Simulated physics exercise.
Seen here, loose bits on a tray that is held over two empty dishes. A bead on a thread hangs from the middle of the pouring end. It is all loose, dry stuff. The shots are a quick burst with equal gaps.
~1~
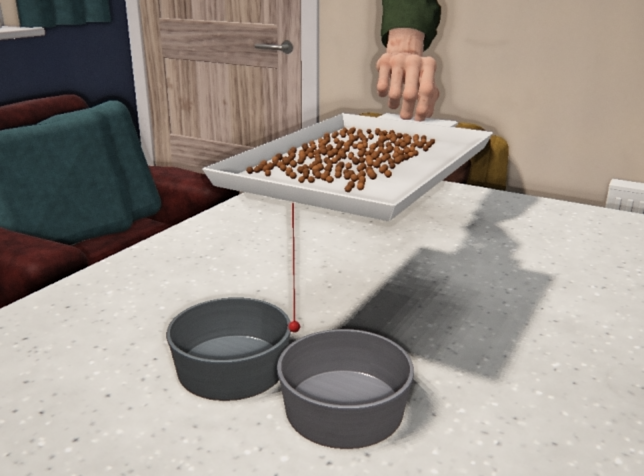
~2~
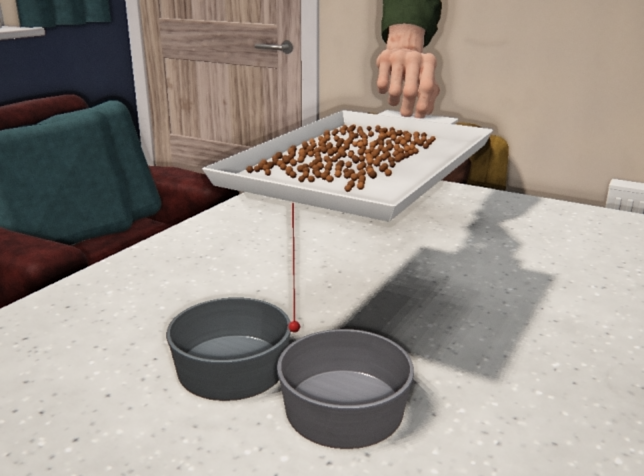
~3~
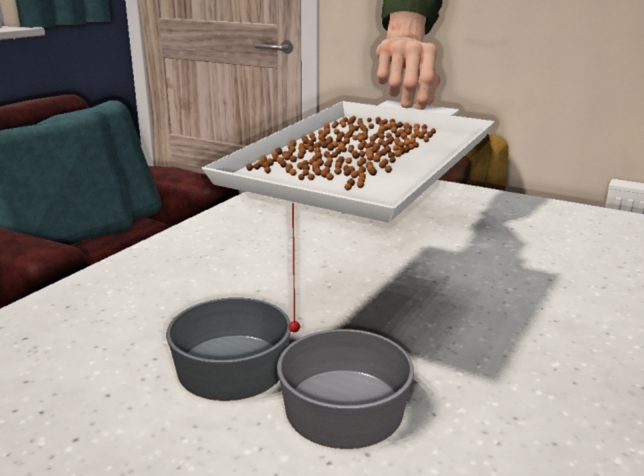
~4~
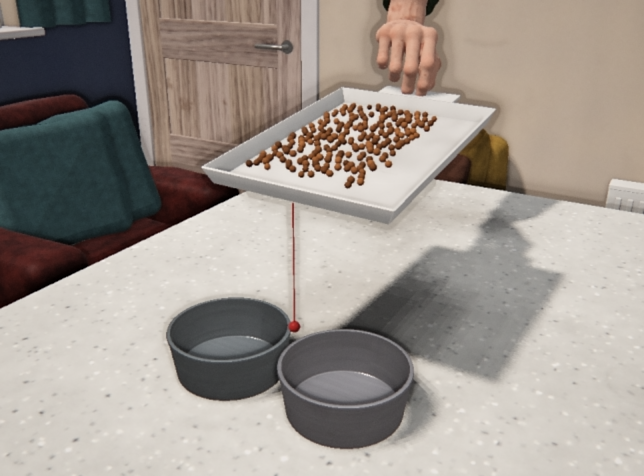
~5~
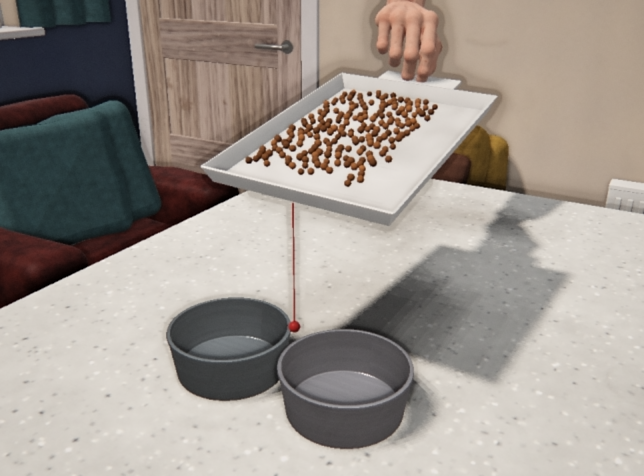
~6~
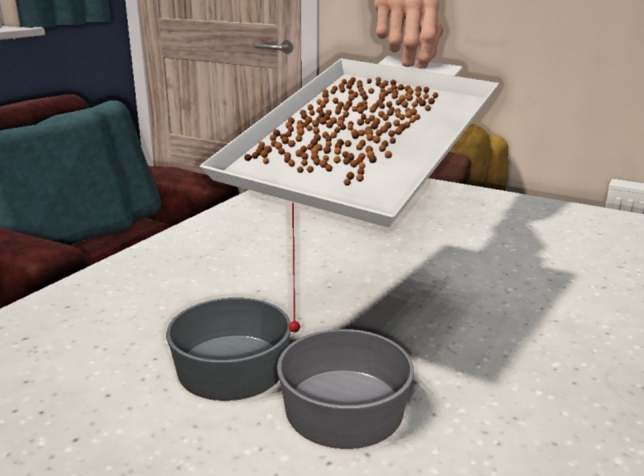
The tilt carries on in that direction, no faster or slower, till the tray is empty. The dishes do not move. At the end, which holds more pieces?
The right-hand one ends fuller.
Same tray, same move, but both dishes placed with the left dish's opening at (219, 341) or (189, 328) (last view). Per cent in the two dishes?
First some 90, then 70 per cent.
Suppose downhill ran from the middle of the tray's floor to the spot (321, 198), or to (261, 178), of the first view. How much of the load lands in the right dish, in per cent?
Near 60 % and 0 %.
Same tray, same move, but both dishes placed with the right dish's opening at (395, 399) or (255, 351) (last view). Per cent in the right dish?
First some 50, then 30 per cent.
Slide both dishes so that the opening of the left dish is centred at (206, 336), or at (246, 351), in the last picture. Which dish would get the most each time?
In turn: The right one; right.
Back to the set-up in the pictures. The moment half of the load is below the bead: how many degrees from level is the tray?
Near 95 degrees.
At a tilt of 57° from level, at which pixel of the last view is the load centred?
Close to (330, 201).
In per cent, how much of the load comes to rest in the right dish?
About 70 per cent.
Just after the last frame, tray tipped steeply; the larger part on the tray; just a few in the right dish; about a tenth outside both; about a tenth in the air.
A moment on, tray tipped right over; about a tenth on the tray; roughly half in the right dish; just a few in the left dish; about a tenth outside both; roughly a third in the air.
Further on, tray tipped past a quarter turn; the larger part in the right dish; just a few in the left dish; roughly a quarter outside both.
When it is over, tray tipped past a quarter turn; the larger part in the right dish; just a few in the left dish; roughly a quarter outside both.
